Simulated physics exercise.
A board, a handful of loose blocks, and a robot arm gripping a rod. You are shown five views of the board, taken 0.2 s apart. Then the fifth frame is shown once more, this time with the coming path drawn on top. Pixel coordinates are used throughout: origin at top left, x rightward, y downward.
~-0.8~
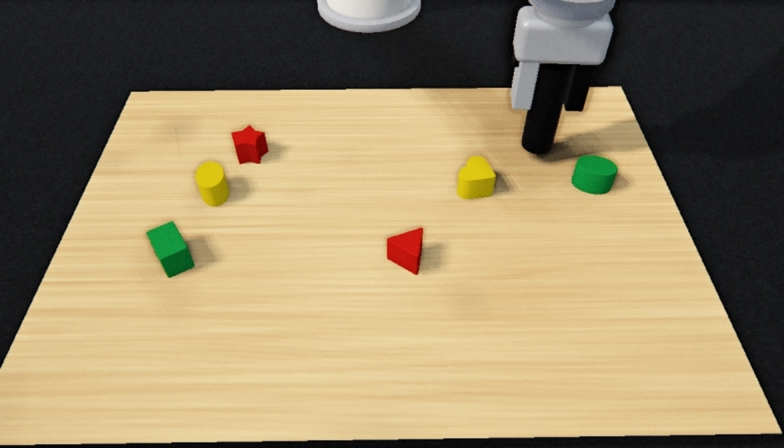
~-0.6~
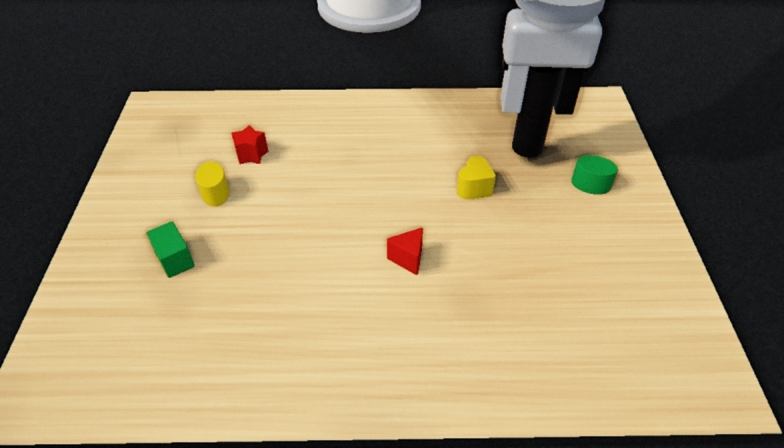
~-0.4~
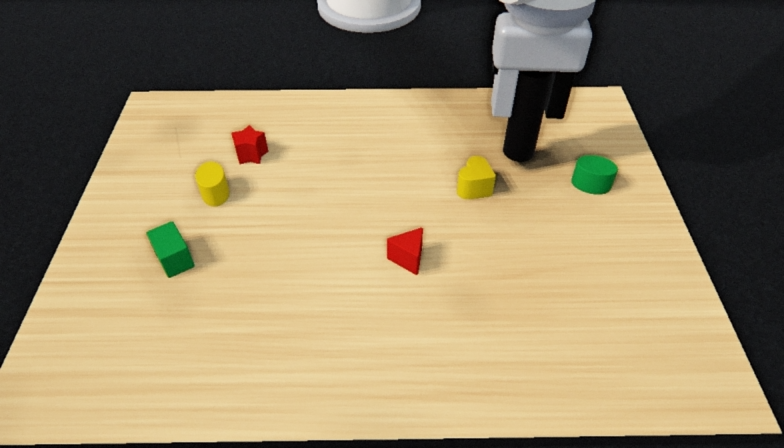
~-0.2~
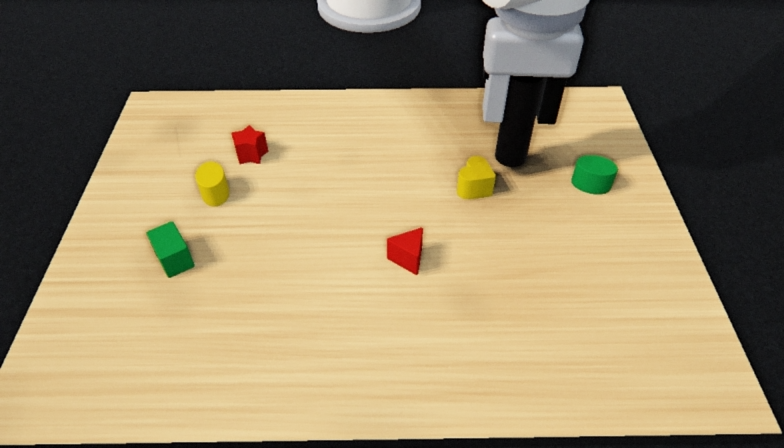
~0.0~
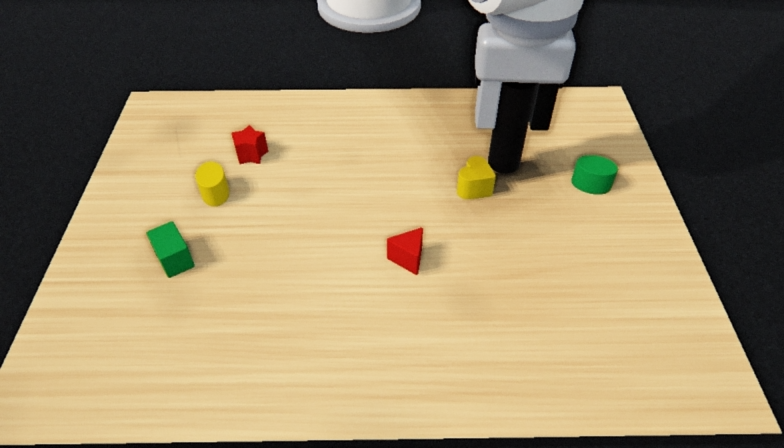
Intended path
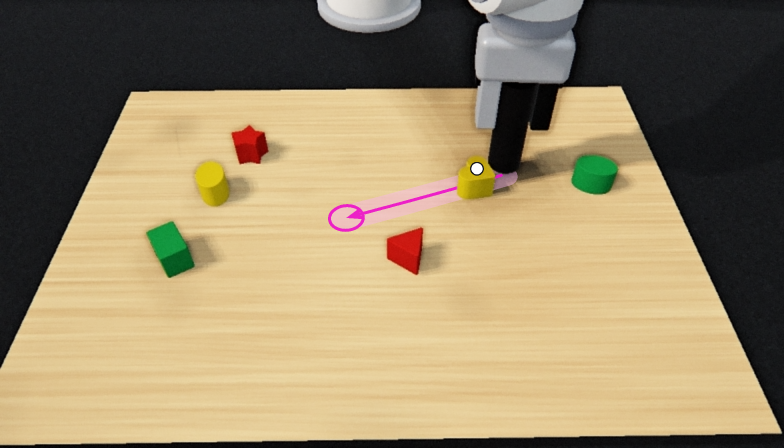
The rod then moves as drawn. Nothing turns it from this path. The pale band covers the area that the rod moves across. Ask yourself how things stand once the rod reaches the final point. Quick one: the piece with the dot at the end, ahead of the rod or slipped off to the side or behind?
Slipped clear.
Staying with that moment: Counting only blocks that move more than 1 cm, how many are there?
I think only one will be displaced.
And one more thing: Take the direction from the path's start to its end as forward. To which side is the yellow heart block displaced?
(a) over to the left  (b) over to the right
The correct letter is a.
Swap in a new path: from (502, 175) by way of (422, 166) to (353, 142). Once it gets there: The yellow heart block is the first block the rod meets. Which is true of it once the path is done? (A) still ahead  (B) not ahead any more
(B)
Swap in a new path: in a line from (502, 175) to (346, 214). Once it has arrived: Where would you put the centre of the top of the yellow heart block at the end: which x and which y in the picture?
It will end up at (428, 198).
Drawn move, from (502, 175) to (346, 218); the dot is on the yellow heart block.
What follows on the original path. One third of the way, rod at (452, 178); yellow heart block at (439, 189), turned 55° anticlockwise.
Two thirds of the way, rod at (399, 192); yellow heart block at (420, 203), turned 90° anticlockwise.
At the end, rod at (345, 206); red triangle still; yellow heart block at (420, 203), turned 90° anticlockwise.
